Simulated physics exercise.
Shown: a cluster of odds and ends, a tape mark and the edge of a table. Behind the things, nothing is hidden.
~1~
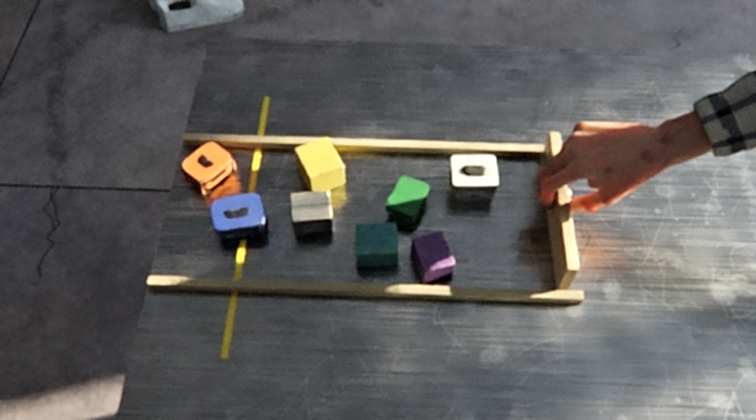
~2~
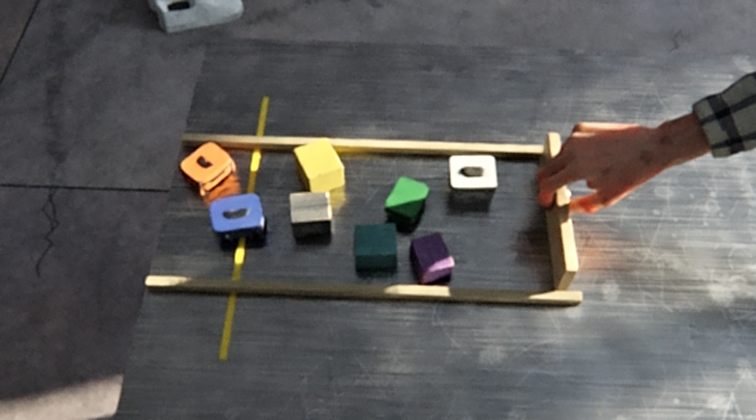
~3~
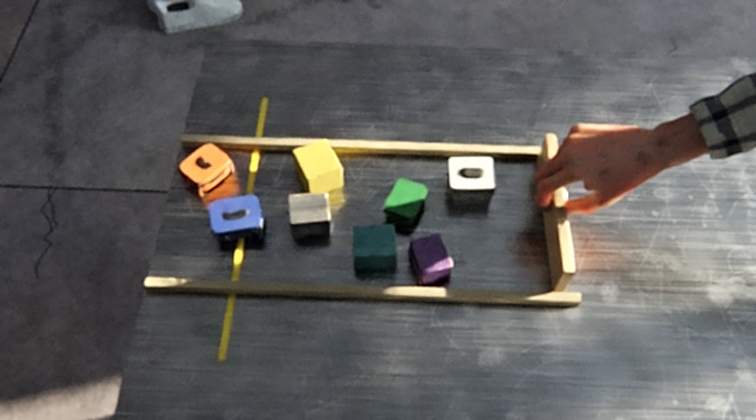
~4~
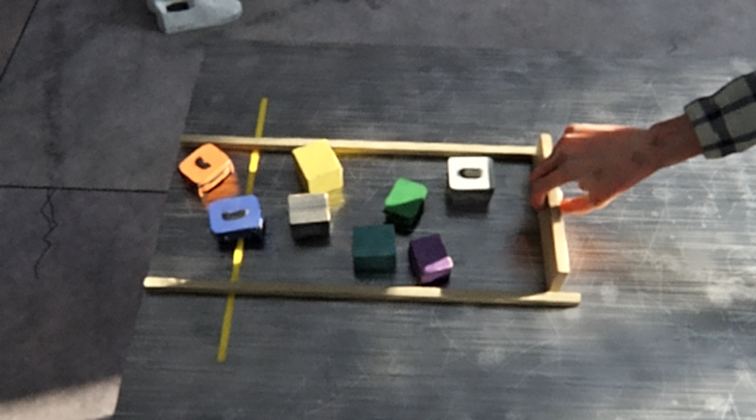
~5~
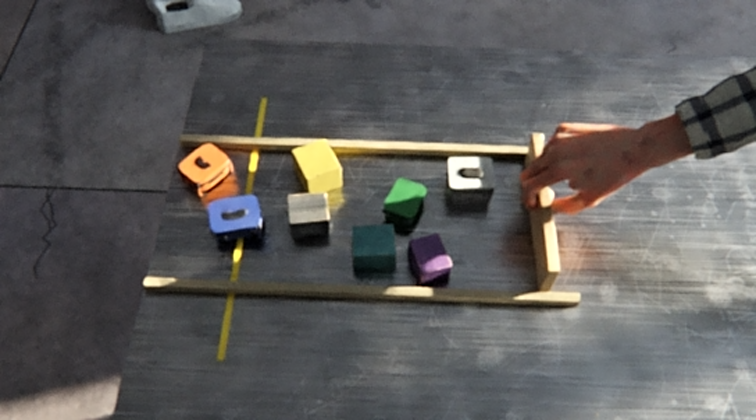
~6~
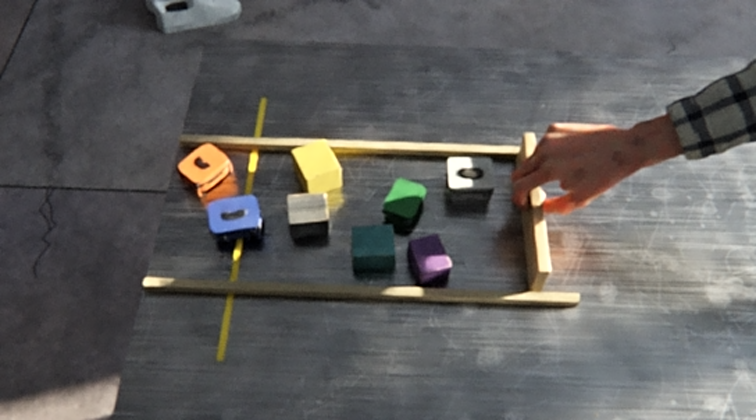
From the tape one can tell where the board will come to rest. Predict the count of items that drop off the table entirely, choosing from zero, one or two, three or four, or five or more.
The pieces that drop number fewer than three, yet some.
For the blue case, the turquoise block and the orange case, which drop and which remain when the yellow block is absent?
As for the blue case, it drops; the turquoise block holds; and the orange case holds.
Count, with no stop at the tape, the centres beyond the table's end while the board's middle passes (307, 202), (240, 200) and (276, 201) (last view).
Going through the three positions, you'd get 0, 2 and 0.
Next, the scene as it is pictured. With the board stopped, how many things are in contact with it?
Tally at the end: 3.
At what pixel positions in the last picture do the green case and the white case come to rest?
In the last picture they sit at about (222, 215) and about (228, 171).
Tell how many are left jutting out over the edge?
The tally is 0.
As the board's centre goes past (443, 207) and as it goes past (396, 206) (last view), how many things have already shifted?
By the first moment it's 3, by the second it's 4.
Early on, none off yet; orange case at rest near (205, 170); blue case at rest near (236, 220); grey box at rest near (308, 215).
A while later, none off yet; orange case at rest near (205, 170); blue case at rest near (236, 220); grey box moving near (297, 215).
Further along, none off yet; orange case moving near (195, 171); blue case travelled about its own width near (189, 218); grey box travelled well along near (233, 213).
Finally, the number that fall off is one or two; lost, blue case and orange case.
